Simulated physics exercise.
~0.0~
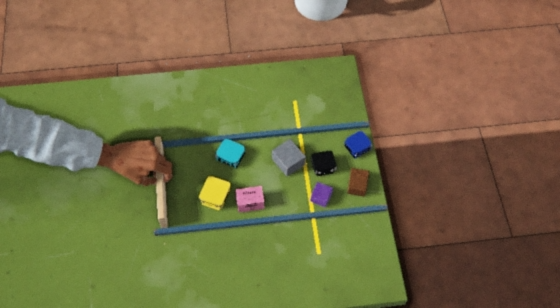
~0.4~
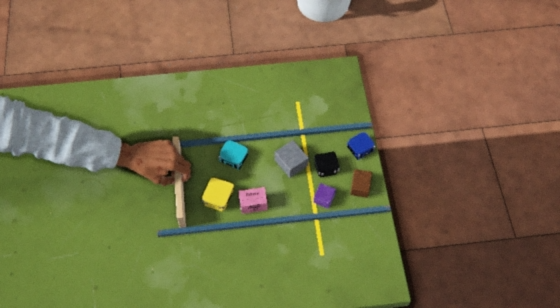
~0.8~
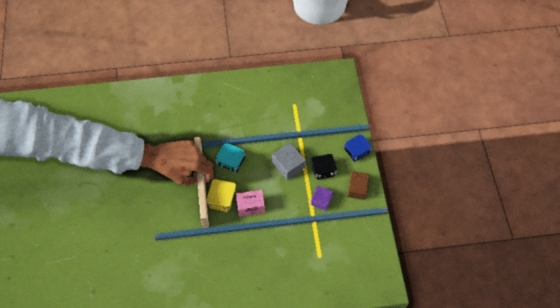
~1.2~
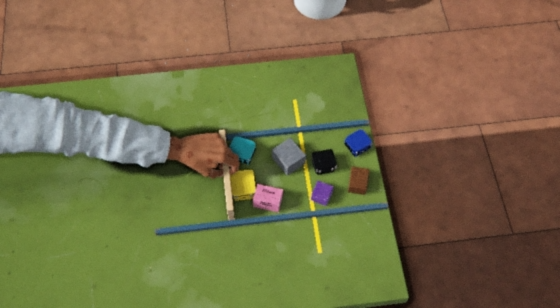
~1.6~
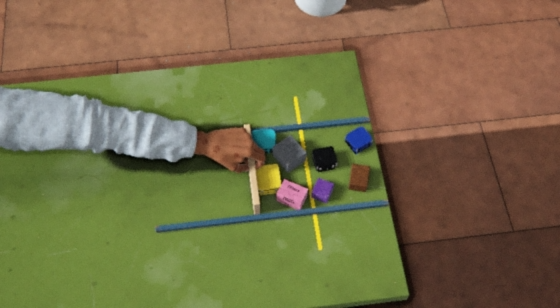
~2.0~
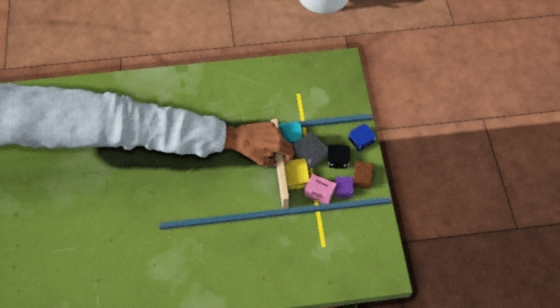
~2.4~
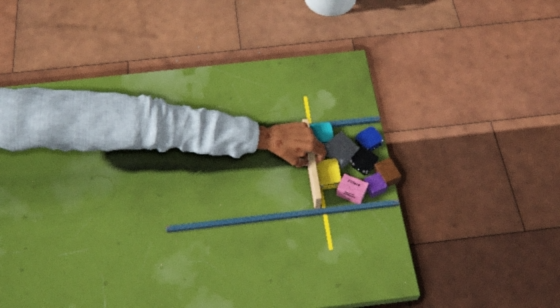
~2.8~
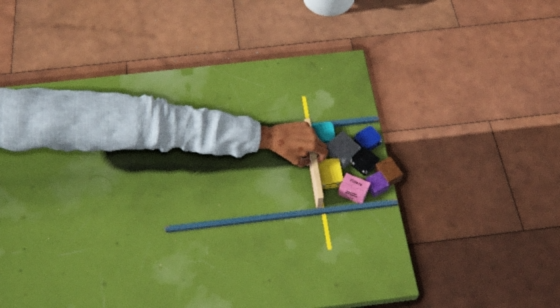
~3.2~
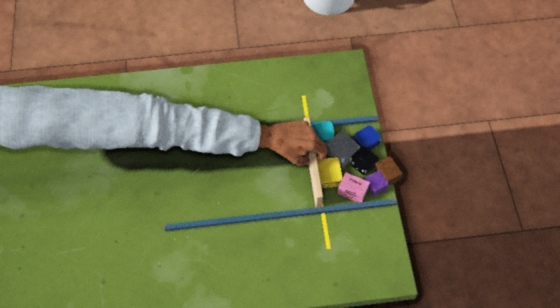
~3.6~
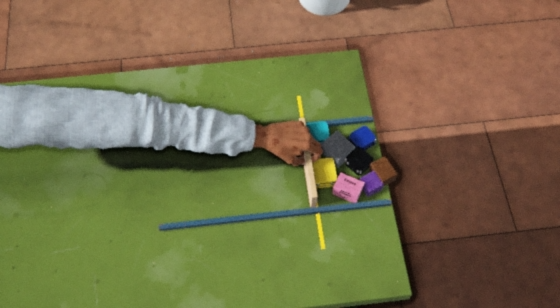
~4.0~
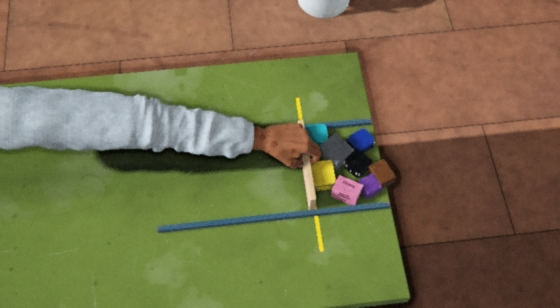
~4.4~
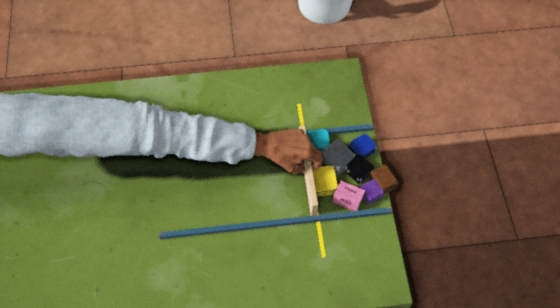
Hand pushing a wooden bar rightward to a yellow line, bunching colourful blocks at a green board's edge, with none falling.
